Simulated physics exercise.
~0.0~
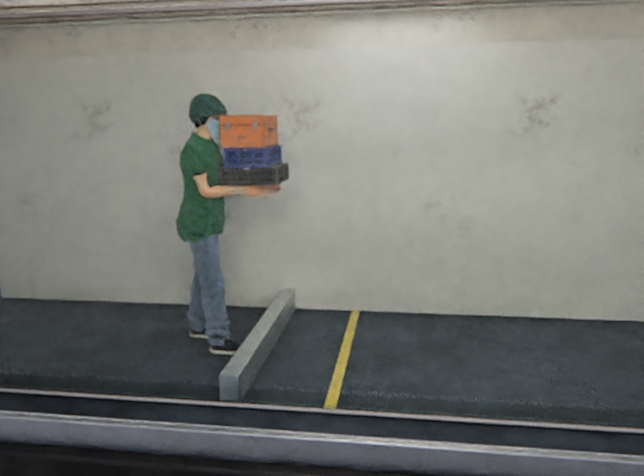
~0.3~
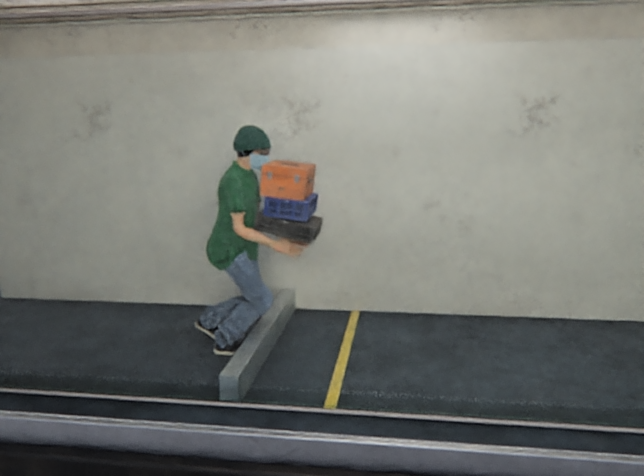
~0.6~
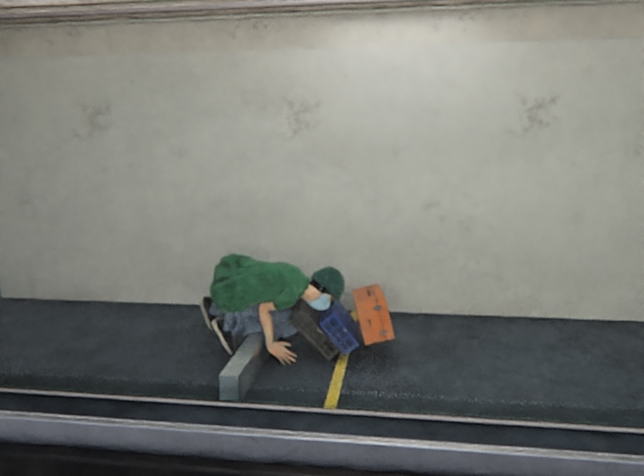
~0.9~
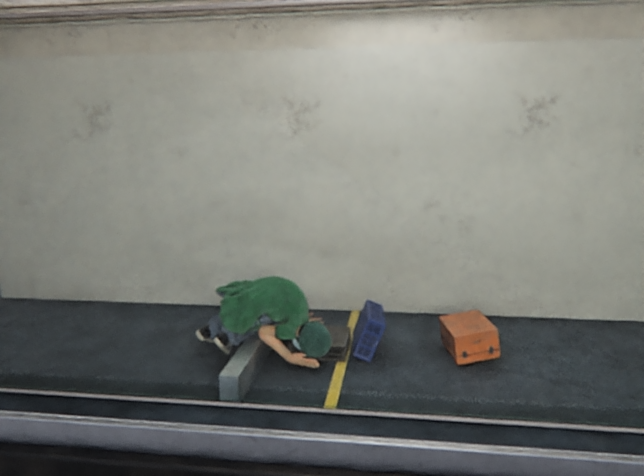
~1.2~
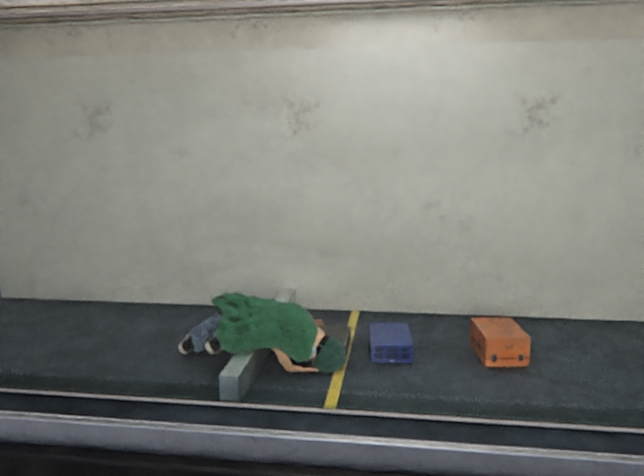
A person carrying stacked boxes trips over a low curb and sprawls forward, spilling them.
